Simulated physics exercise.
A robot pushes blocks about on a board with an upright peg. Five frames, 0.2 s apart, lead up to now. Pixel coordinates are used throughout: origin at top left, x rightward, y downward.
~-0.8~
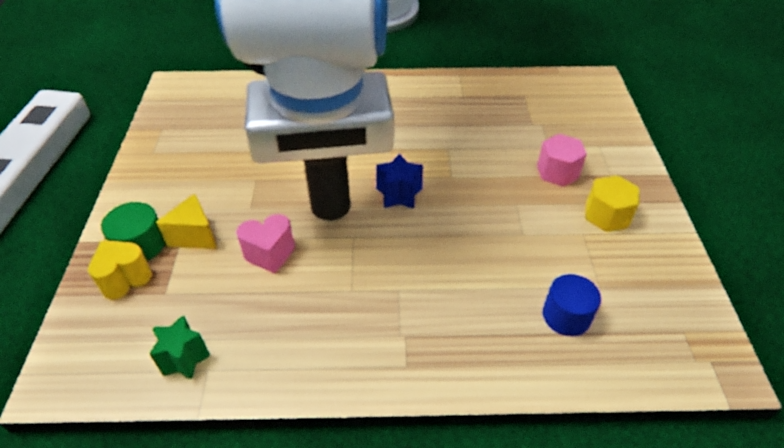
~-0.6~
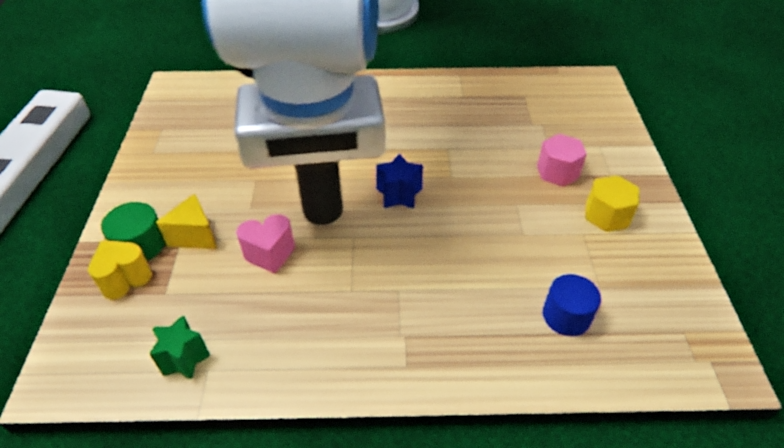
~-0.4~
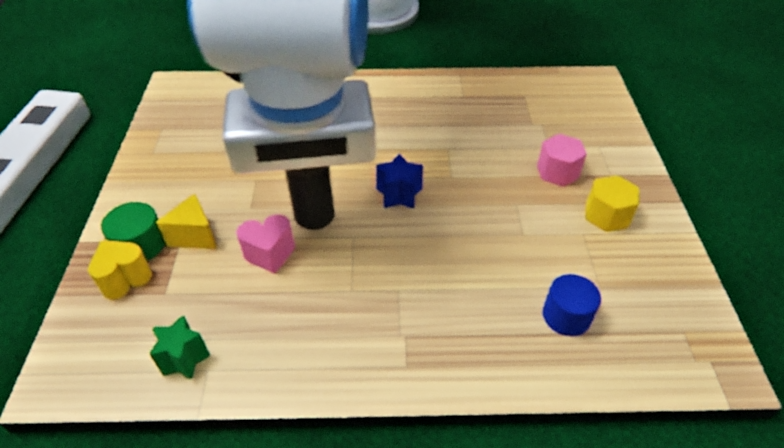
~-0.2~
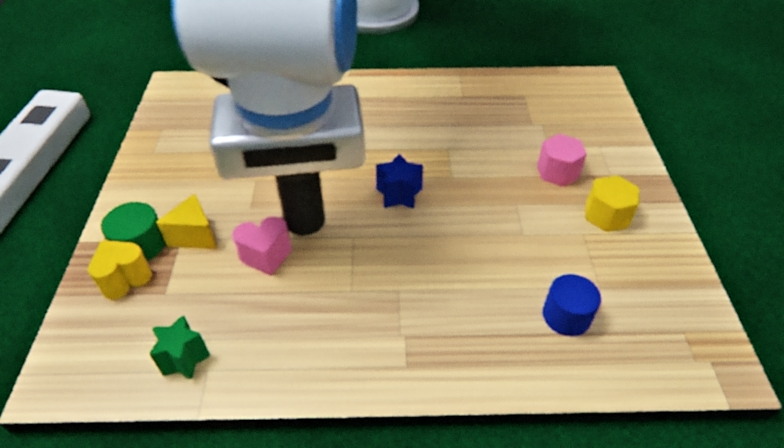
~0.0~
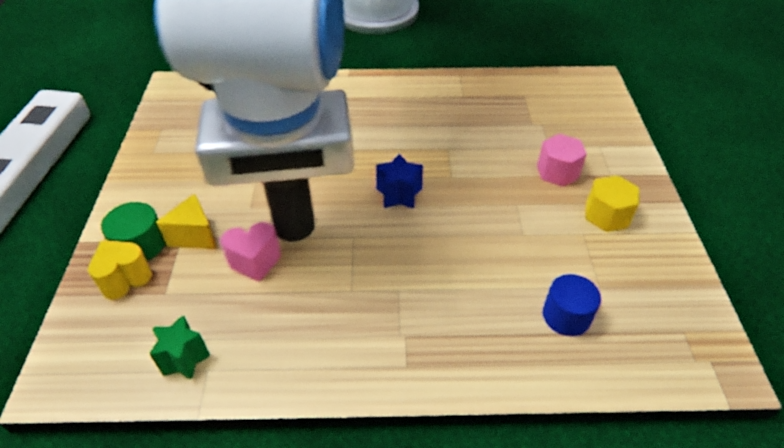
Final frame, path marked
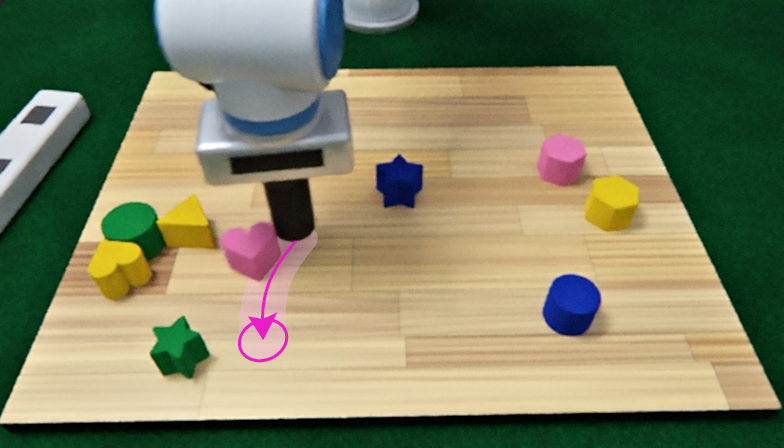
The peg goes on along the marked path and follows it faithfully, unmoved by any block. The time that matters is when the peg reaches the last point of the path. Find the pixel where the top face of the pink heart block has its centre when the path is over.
The point I'd pick in the picture is (210, 261).
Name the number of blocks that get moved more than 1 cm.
When the path ends, I think you'll find one block out of place by more than 1 cm.
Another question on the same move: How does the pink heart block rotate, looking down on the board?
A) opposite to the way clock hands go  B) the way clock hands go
That would be B.
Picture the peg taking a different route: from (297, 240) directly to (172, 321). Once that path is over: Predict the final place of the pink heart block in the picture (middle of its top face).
It should be at (112, 293) by then.
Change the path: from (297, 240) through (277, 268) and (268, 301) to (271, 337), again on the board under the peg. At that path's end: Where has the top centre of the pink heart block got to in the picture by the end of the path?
At roughly (213, 259).
Path on the board, from (297, 240) through (276, 268) and (264, 302) to (263, 340).
The first path, step by step. One third of the way, peg (272, 256); pink heart block (218, 255), turned 40° clockwise.
Two thirds of the way, peg (260, 290); pink heart block (210, 261), turned 65° clockwise.
At the end, peg (259, 327); green star in place; pink heart block (210, 261), turned 65° clockwise.
